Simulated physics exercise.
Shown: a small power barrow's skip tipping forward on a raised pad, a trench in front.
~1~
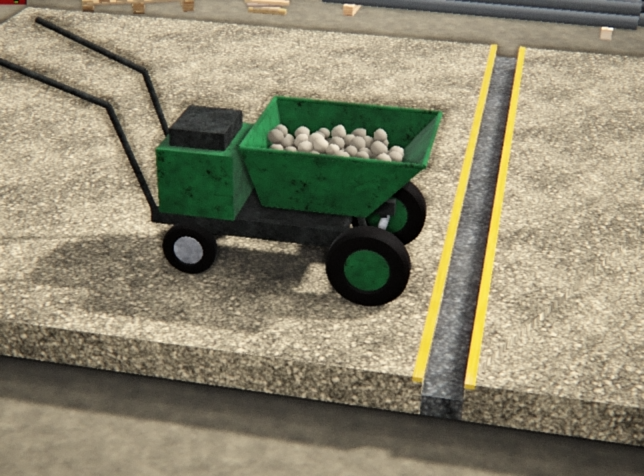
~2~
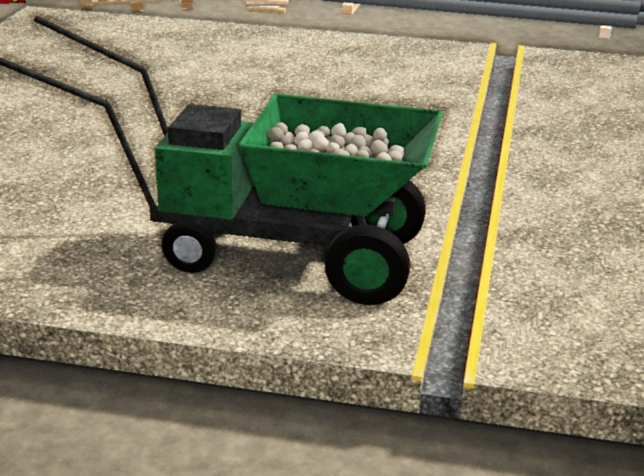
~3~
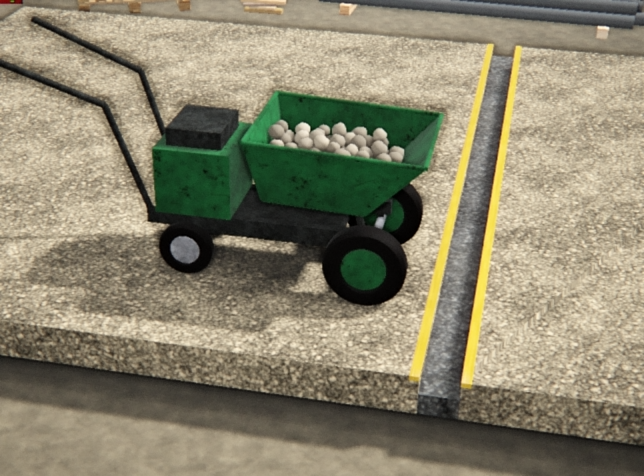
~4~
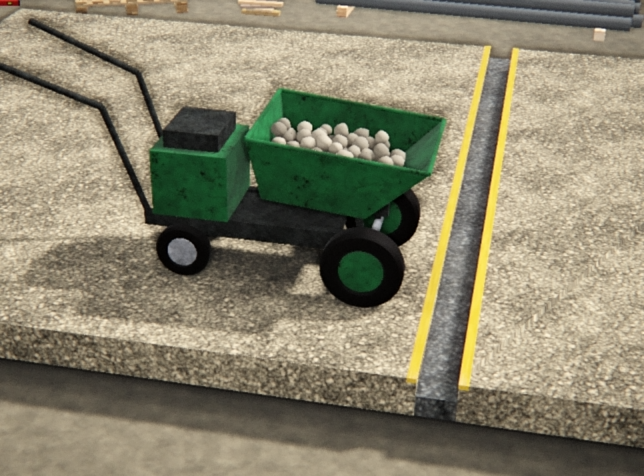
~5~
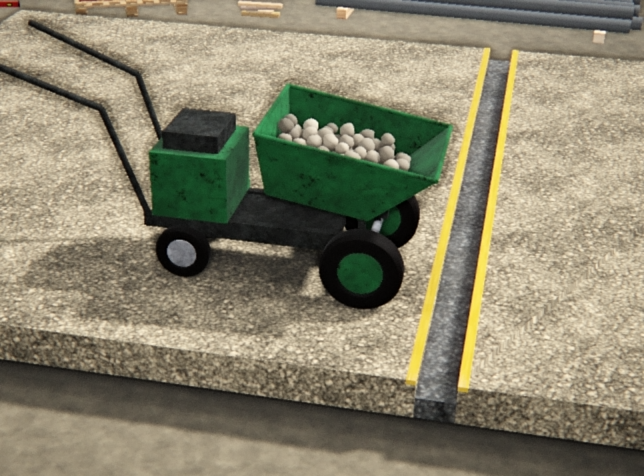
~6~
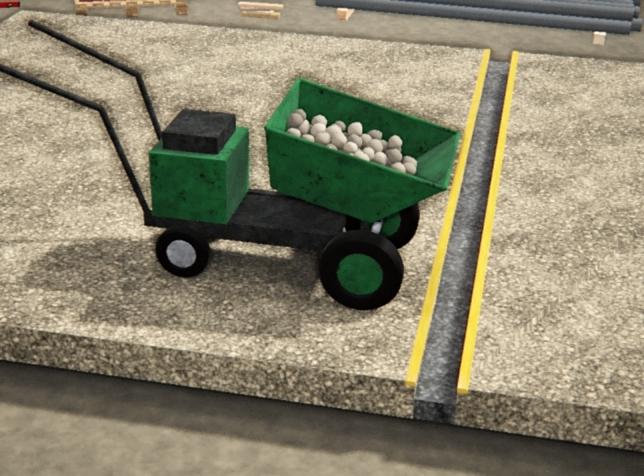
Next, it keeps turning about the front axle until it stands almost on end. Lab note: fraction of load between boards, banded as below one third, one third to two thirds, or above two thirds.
Smaller than a third.
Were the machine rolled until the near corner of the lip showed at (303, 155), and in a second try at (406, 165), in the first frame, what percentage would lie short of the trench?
The first gives close to 40 per cent and the second 0 per cent.
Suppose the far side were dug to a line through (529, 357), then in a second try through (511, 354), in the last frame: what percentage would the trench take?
Roughly 50 per cent, and 30 per cent.
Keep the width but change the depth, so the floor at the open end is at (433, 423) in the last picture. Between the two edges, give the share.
About 0 %.
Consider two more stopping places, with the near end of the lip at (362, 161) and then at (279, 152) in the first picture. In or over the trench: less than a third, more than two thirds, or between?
The first stop gives one to two thirds, while the second gives under a third.
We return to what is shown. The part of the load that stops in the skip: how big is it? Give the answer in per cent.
I'd say around 15 per cent.
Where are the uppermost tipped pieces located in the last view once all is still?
Summit in the final view: Around (528, 284).
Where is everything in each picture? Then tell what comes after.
In the first frame, lip of the skip near (423, 167), level; top of the load near (333, 150), river pebbles; first edge of the trench near (427, 338); far edge near (476, 345), the trench under half as wide as the skip, and about half as deep as wide.
In the second frame, lip of the skip near (424, 167), level; top of the load near (333, 149).
In the third frame, lip of the skip near (425, 169), tipped barely; top of the load near (322, 143).
In the fourth frame, lip of the skip near (429, 175), tipped a little; top of the load near (324, 143).
In the fifth frame, lip of the skip near (436, 182), tipped a little; top of the load near (314, 143).
In the sixth frame, lip of the skip near (444, 189), tipped a little; top of the load near (323, 140); first edge of the trench near (419, 342); far edge near (469, 349).
Shortly afterwards, skip tipped steeply; the whole lot in the skip.
Next, skip tipped right over; all but a few in the skip; a little beyond it; only a few falling.
Some moments later, skip tipped right over; near a quarter in the skip; the bulk beyond it.
In the end, skip tipped right over; near a quarter in the skip; none at all in or heaped over the trench; the bulk beyond it.
